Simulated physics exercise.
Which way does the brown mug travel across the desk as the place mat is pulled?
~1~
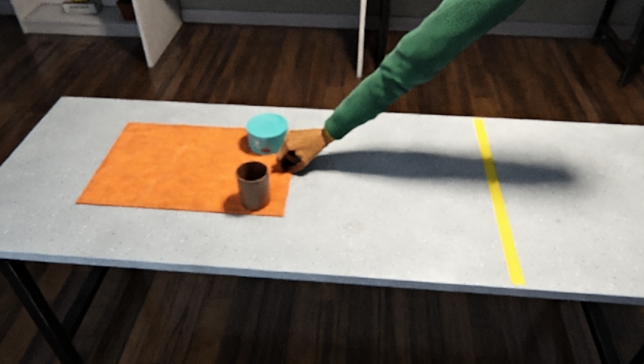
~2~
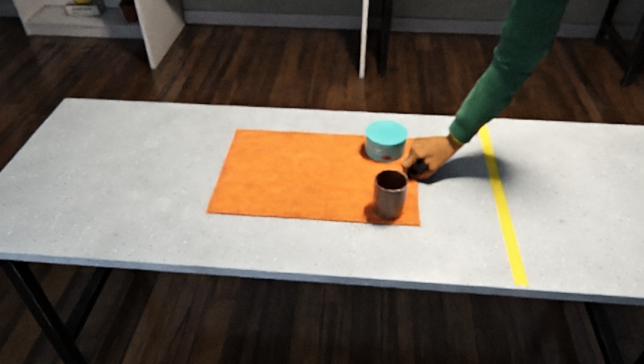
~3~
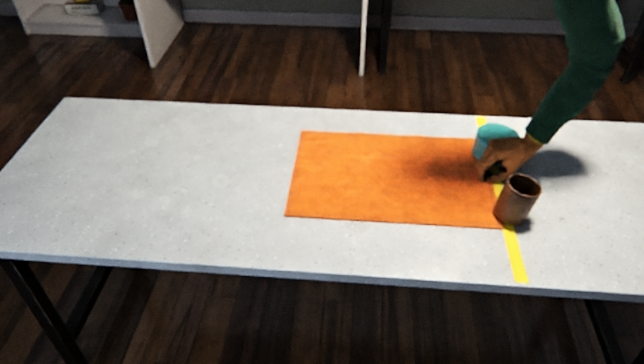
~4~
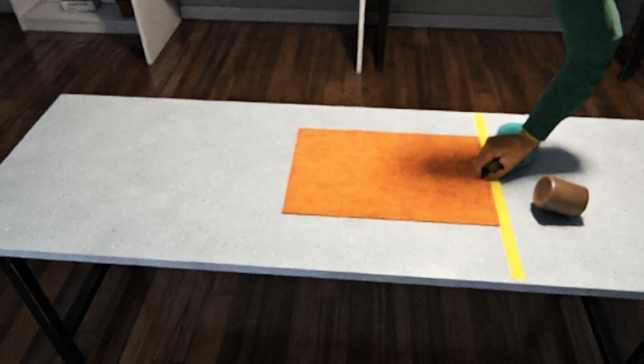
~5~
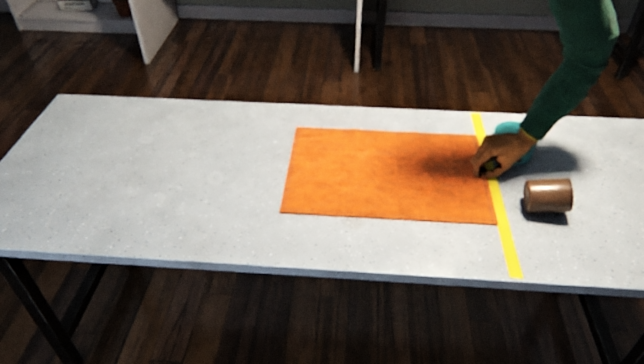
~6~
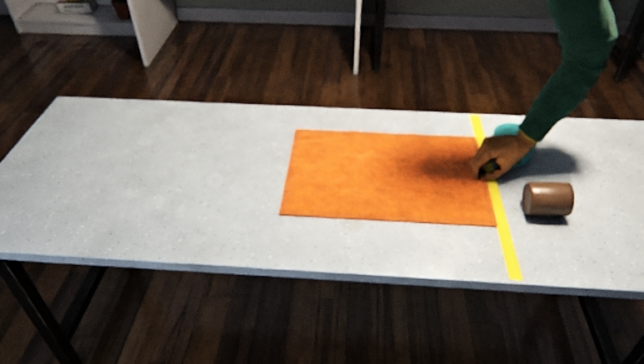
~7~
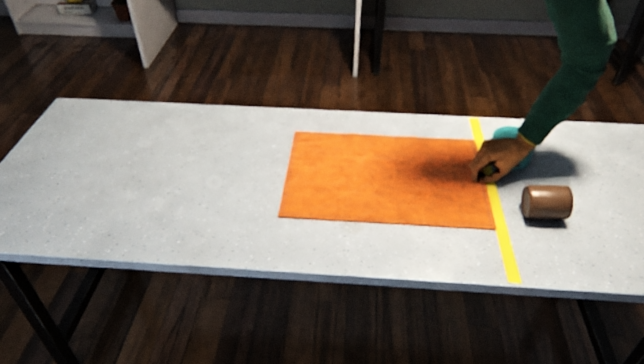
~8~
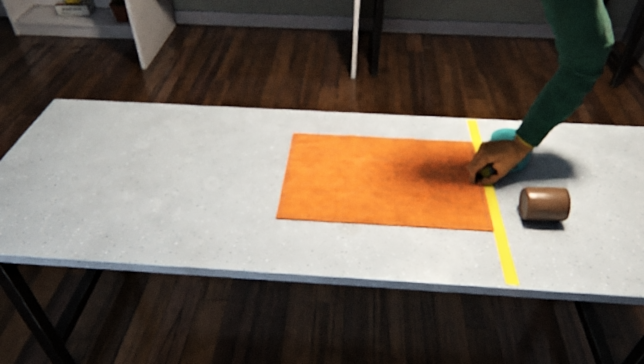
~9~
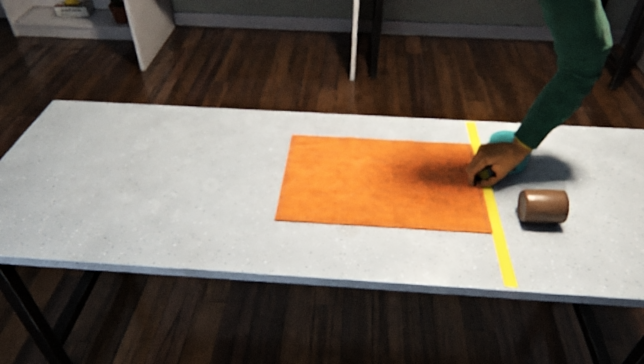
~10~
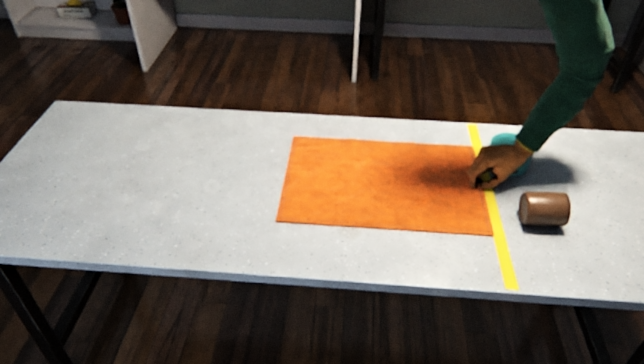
The brown mug travels to the right, carrying on past the yellow tape line.
Hand pulling an orange place mat right to a yellow tape line, a brown mug sliding off and toppling beside a turquoise tub.
